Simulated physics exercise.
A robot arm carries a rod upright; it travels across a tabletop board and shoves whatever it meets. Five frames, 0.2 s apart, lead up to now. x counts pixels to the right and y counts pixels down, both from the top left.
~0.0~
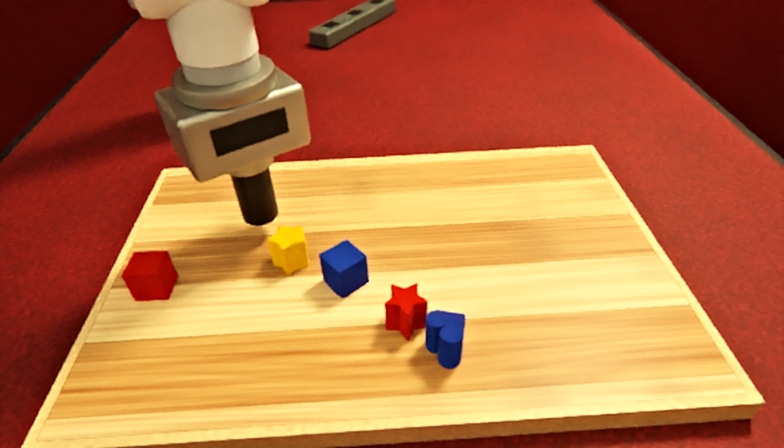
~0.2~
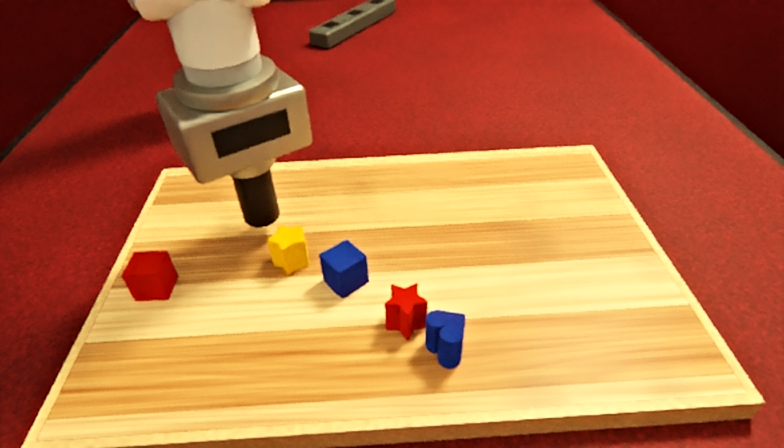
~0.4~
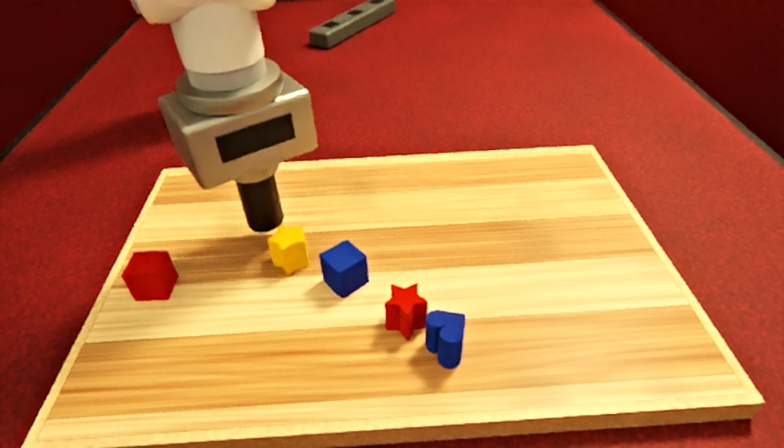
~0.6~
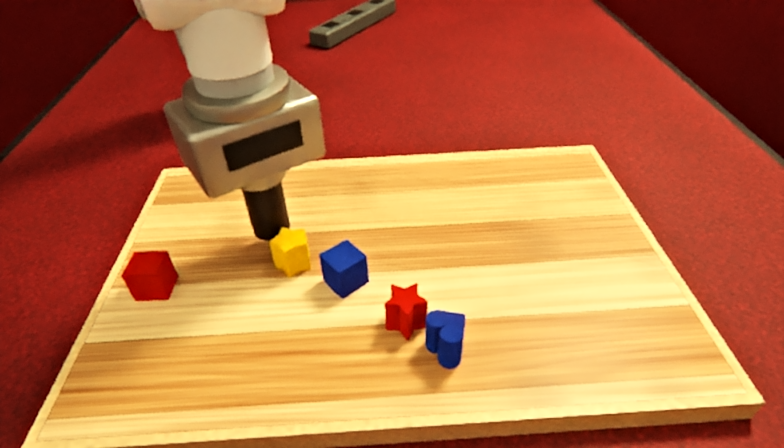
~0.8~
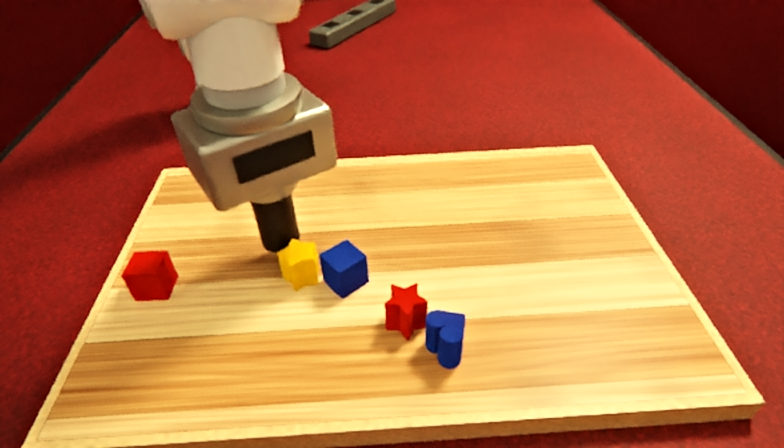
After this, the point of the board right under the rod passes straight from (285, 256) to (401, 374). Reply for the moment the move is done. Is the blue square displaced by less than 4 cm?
Final answer: Yes.
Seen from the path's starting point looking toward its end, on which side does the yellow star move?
It goes toward the right-hand side.
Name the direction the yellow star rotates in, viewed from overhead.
Clockwise rotation.
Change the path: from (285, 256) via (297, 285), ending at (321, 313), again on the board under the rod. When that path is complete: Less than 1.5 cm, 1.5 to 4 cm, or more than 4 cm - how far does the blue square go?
Ends 1.5 to 4 cm away.
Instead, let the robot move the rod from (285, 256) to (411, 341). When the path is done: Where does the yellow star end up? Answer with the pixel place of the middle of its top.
Its top centre lands on (327, 302).
On the path given first. One third of the way, rod at (314, 276); yellow star at (319, 291), turned 40° clockwise; blue square at (352, 263), turned 55° anticlockwise.
Two thirds of the way, rod at (353, 314); yellow star at (343, 336), turned 65° clockwise; blue square at (367, 267), turned 90° anticlockwise.
At the end, rod at (400, 359); yellow star at (350, 357), turned 115° clockwise; blue square at (367, 267), turned 90° anticlockwise; red star in place.
